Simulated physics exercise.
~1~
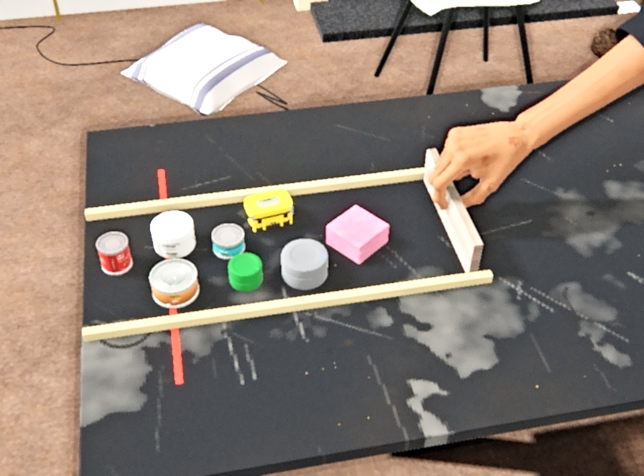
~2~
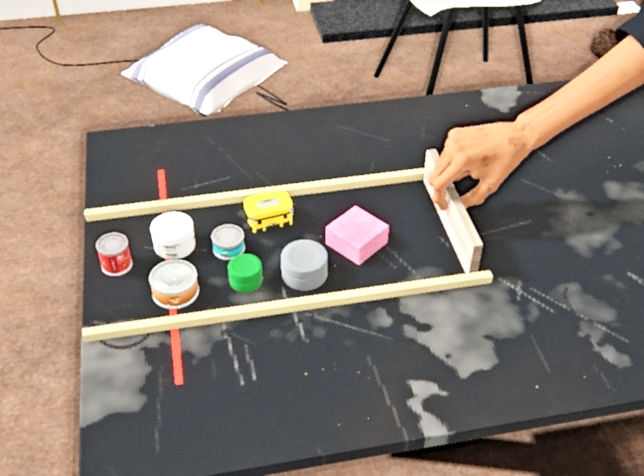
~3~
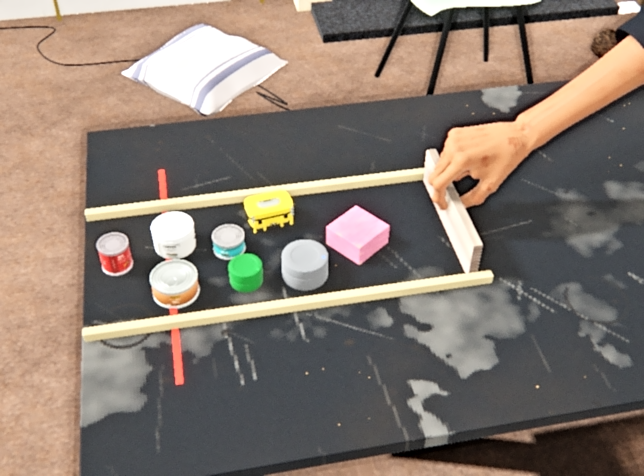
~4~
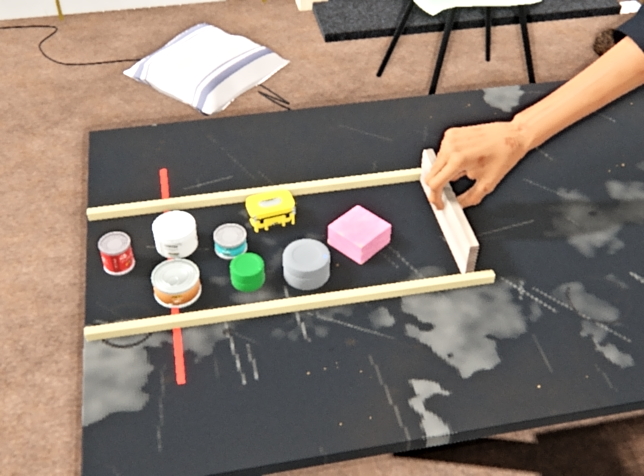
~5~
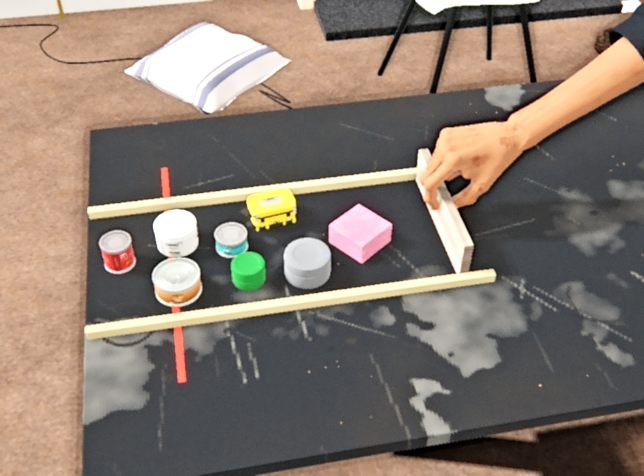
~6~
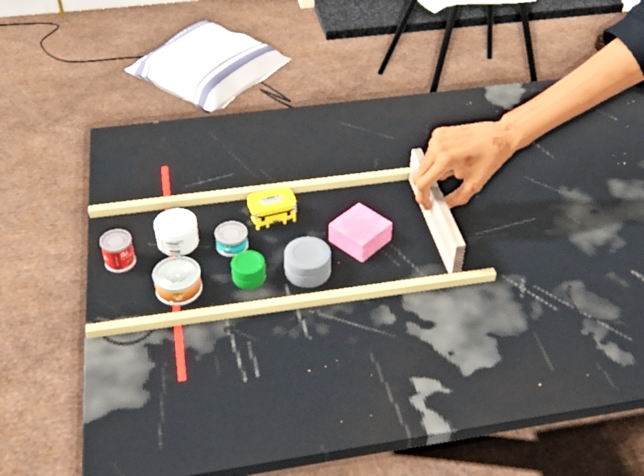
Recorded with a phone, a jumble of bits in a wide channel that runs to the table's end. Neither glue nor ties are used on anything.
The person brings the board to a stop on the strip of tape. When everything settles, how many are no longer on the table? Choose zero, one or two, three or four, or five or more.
When everything settles, one or two are no longer on the table.
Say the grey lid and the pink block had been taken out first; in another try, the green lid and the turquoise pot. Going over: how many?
The counts would be 0 and 1.
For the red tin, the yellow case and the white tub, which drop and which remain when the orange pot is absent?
Red tin: Down; yellow case: Still up; white tub: Still up.
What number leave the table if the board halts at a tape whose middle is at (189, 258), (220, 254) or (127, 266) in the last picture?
The counts would be 0, 0 and 5.
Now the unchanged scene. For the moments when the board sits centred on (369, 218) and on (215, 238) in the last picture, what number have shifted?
At the first point the count is 1, at the second it's 7.
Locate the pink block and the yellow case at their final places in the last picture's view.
Answer: First (148, 249), after that (146, 222).
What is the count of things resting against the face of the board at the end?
3 in contact.
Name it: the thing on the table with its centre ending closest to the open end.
White tub.
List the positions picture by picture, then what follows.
The first frame shows red tin (115, 254); orange pot (175, 283); white tub (174, 235); board (451, 209); tape (169, 263).
The second frame shows orange pot (174, 284); yellow case (268, 212).
The third frame shows white tub (174, 236); turquoise pot (229, 242).
The fourth frame shows red tin (117, 254); green lid (248, 272).
The fifth frame shows orange pot (178, 282); board (443, 210).
The sixth frame shows red tin (118, 251); orange pot (178, 281); white tub (177, 232); board (435, 210); tape (172, 260).
Early on, none off yet; red tin at rest near (118, 251); orange pot at rest near (178, 281); white tub at rest near (177, 232).
A while later, none off yet; red tin at rest near (118, 251); orange pot travelled about its own width near (125, 289); white tub travelled about its own width near (143, 229).
Finally, the number that fall off is one or two; lost, orange pot and red tin.
